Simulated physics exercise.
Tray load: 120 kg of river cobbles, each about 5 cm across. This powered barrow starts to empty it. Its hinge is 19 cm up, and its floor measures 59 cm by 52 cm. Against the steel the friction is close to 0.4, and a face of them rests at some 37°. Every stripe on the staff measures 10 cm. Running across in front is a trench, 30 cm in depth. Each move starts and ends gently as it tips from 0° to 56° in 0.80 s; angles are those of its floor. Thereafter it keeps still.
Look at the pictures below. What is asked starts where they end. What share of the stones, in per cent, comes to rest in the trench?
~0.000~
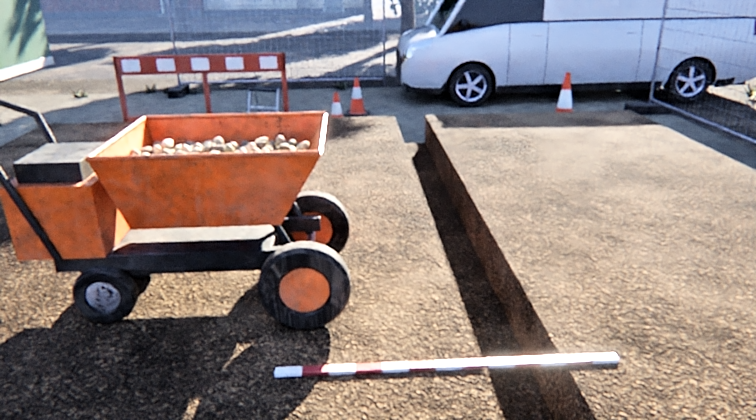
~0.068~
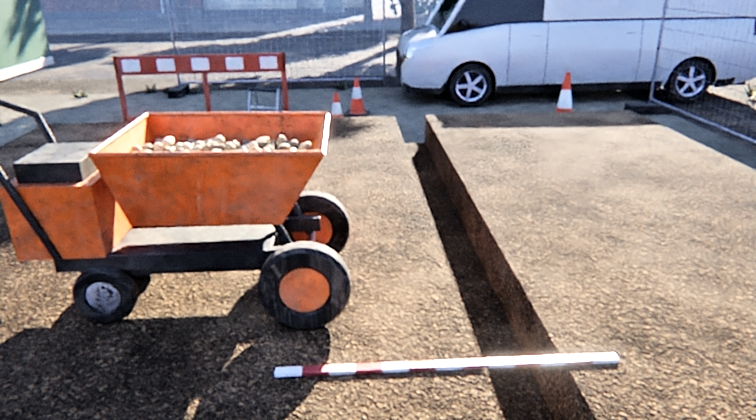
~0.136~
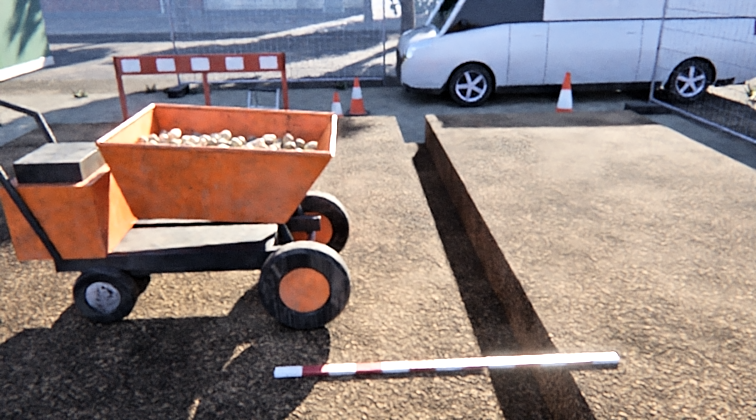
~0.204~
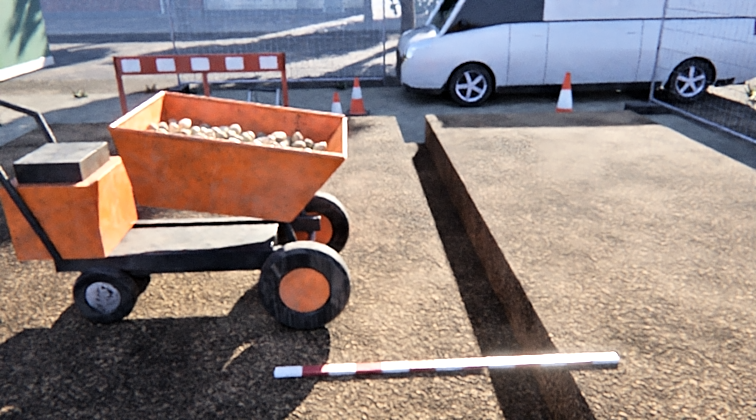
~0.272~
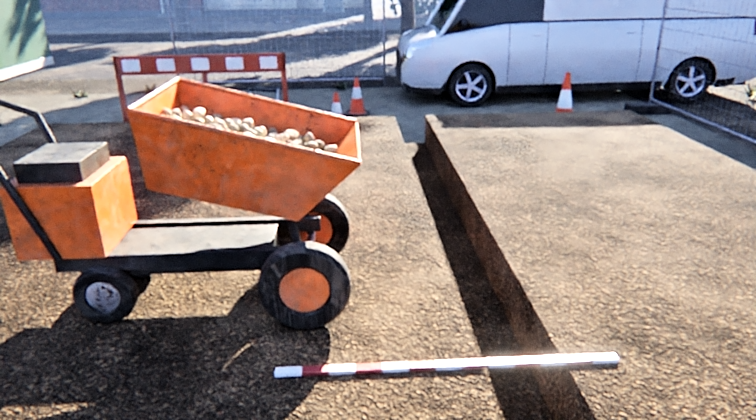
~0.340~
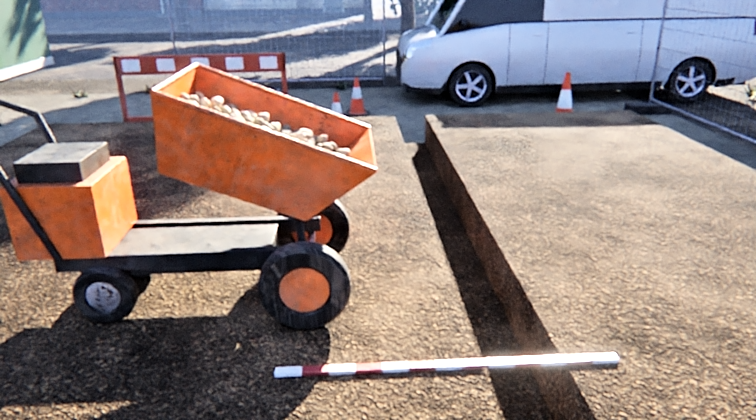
About 31 per cent of the stones finish in the trench.
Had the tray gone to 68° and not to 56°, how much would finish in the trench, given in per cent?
It would be close to 70 percent.
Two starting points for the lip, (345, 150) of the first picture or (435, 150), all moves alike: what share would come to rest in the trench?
First spot about 30, second spot about 5 per cent.
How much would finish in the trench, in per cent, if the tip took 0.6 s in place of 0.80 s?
Roughly 30 per cent would.
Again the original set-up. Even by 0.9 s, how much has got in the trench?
About 0 per cent by then.
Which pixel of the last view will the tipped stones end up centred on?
Roughly at (492, 335).
After 0.6 s the floor is at 47°; 100 % in the tray; the foremost stones are at (386, 185).
After 0.9 s the floor is at 56°; 98 % in the tray, 2 % short of the trench, 1 % in the trench; the foremost stones are at (466, 239).
After 1.2 s the floor is at 56°; 73 % in the tray, 6 % short of the trench, 20 % in the trench, 1 % past the trench; the foremost stones are at (542, 289).
After 3.2 s the floor is at 56°; 64 % in the tray, 3 % short of the trench, 31 % in the trench, 1 % past the trench; the foremost stones are at (620, 306).
